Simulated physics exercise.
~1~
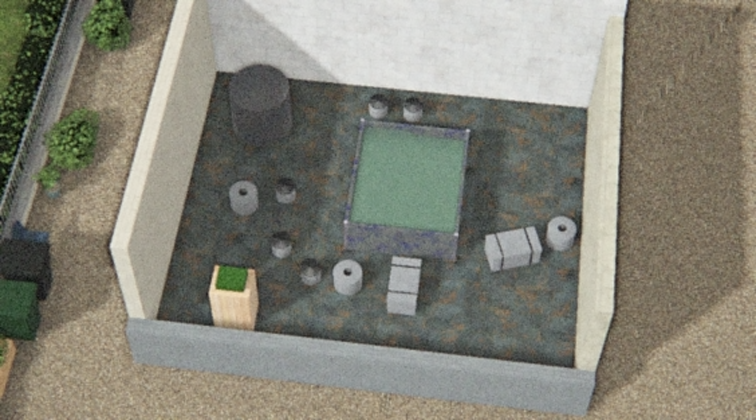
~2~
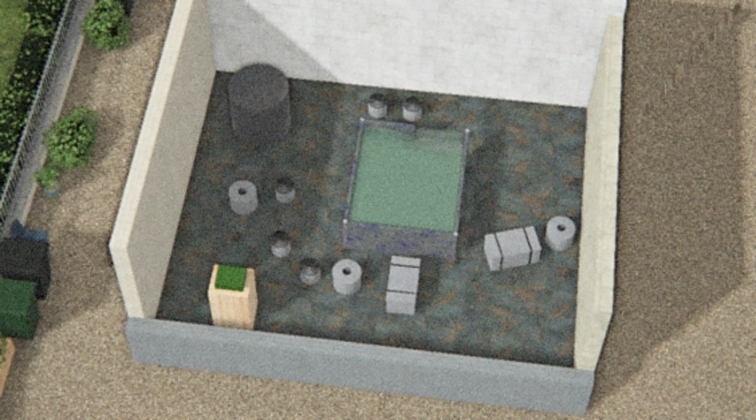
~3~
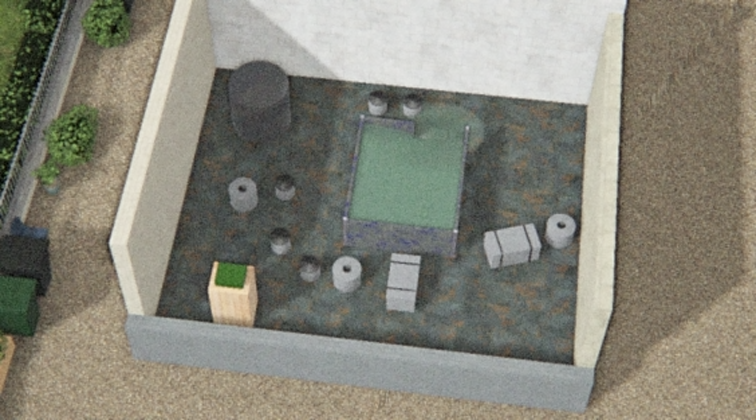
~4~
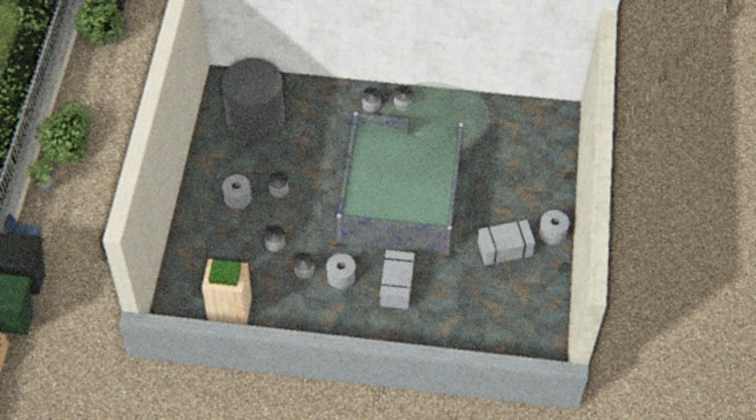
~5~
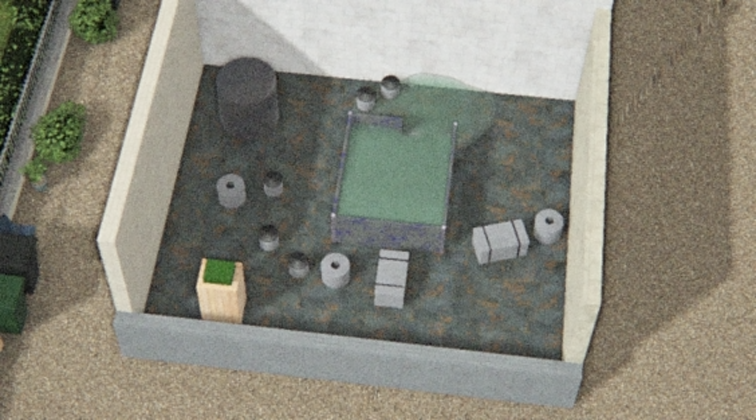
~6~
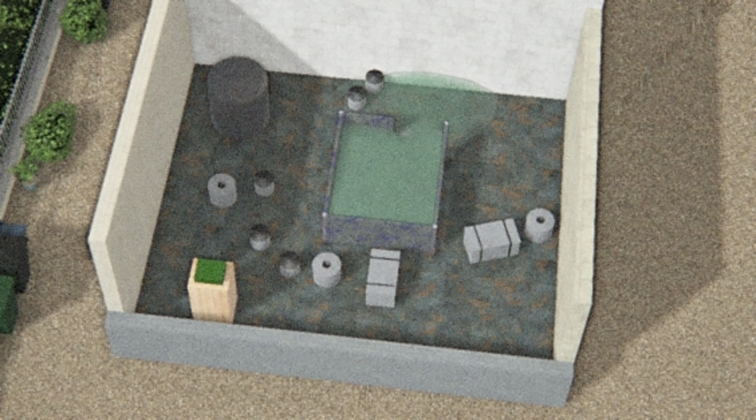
In a walled yard seen from above, greenish water slips out through a gap at the top of a raised rectangular tank and spreads along the back wall, shifting one small grey pail up and leftward while other objects stay put.
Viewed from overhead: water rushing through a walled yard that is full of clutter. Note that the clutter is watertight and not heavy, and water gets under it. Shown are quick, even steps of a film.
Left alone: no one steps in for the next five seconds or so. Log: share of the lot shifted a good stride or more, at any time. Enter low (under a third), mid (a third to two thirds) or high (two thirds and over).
Mid.
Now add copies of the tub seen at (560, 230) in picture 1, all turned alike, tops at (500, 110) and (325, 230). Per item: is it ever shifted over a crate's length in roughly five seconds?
Result by copy: Covered it; didn't cover it.
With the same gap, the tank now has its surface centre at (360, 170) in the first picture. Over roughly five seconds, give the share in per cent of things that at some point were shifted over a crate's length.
Some 50 per cent.
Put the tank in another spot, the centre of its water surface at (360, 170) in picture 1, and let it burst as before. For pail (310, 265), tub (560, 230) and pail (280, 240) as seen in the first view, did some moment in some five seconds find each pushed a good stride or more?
In that order: No, that far or more, no.
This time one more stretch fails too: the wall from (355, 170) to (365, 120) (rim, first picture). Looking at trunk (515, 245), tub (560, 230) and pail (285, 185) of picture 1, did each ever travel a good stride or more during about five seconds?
Object by object: Short of it, short of it, covered the distance.
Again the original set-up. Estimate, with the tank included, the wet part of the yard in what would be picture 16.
Estimate: 35 %.
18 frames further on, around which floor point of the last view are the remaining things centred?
I'd put it around pixel (332, 235).
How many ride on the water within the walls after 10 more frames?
That makes 1.
A moment on, 1 of 10 are well off their spots; 0 afloat.
Next, 2 of 10 are well off their spots; 1 afloat.
Later, 3 of 10 are well off their spots; 1 afloat.
In the end, 5 of 10 are well off their spots, and 5 have been at some point; 1 afloat.
